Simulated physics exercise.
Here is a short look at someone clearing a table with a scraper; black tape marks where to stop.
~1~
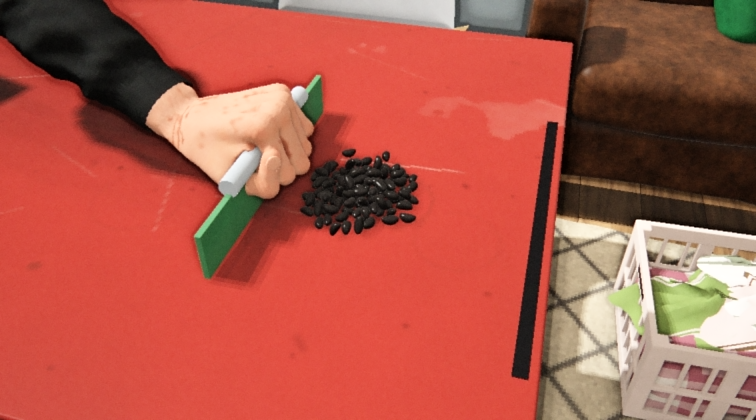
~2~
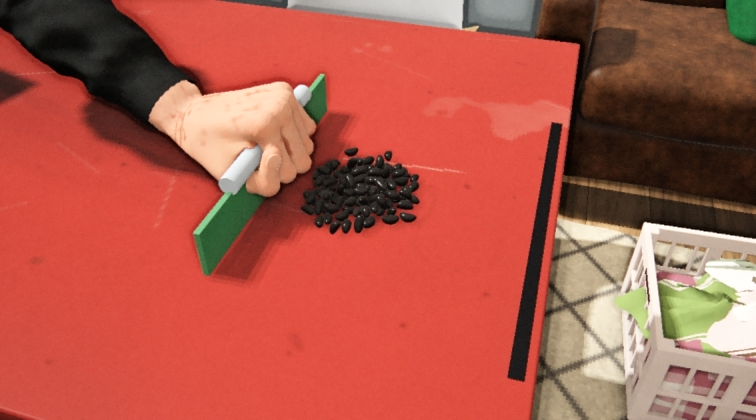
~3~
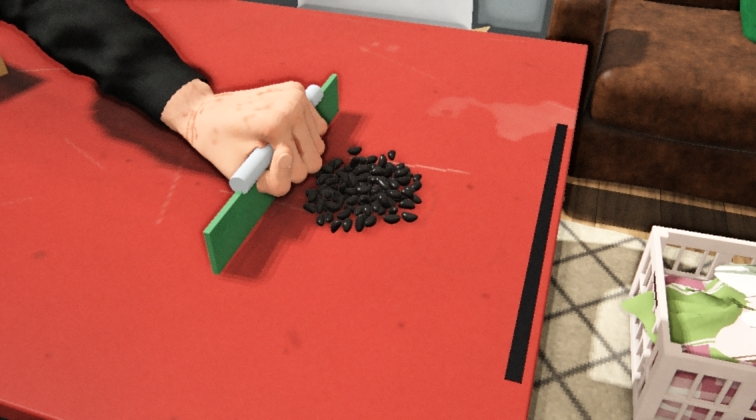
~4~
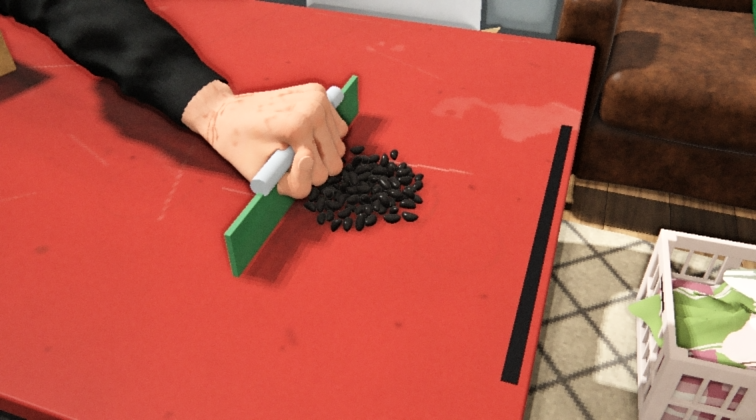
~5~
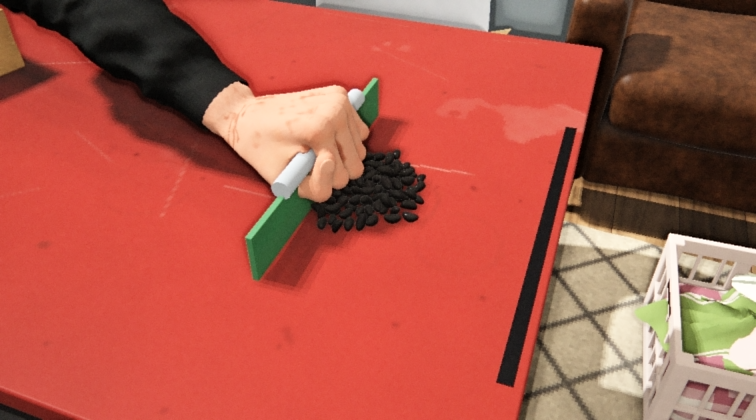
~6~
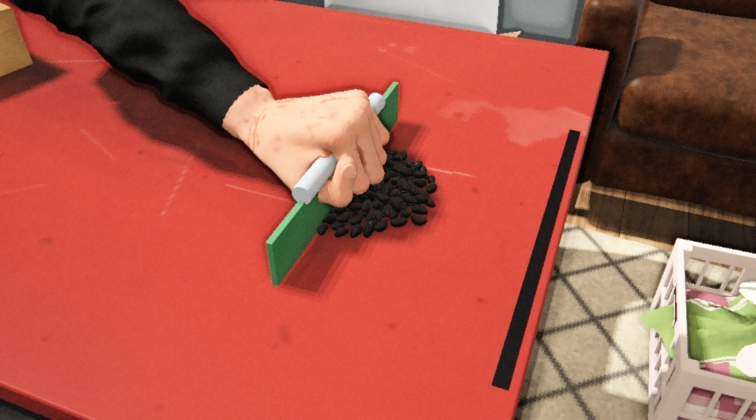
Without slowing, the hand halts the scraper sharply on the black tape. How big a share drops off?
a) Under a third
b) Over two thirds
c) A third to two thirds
Option b: Over two thirds.
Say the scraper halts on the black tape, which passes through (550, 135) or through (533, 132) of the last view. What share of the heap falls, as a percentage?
Try 1 gives 60 %, try 2 gives 30 %.
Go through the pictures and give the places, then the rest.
Scraper near (213, 241), at rest; black tape near (552, 131), right by the edge; edge at (555, 230); the heap near (366, 188), black beans, in the first frame.
Scraper near (213, 238), at rest, in the second frame.
Scraper near (223, 237); the heap near (369, 186), in the third frame.
Scraper near (243, 240), in the fourth frame.
Scraper near (264, 243); the heap near (366, 190), near a quarter pushed along, in the fifth frame.
Scraper near (284, 248); black tape near (573, 140); edge at (560, 241); the heap near (382, 193), all but a few pushed along, in the sixth frame.
Shortly afterwards, scraper still moving, near (450, 172); heap all on the table, its front near (519, 255).
Next, scraper stopped at the black tape; heap the bulk over the edge.
Some moments later, scraper stopped at the black tape; heap the whole lot over the edge.
In the end, scraper stopped at the black tape; heap the whole lot over the edge.
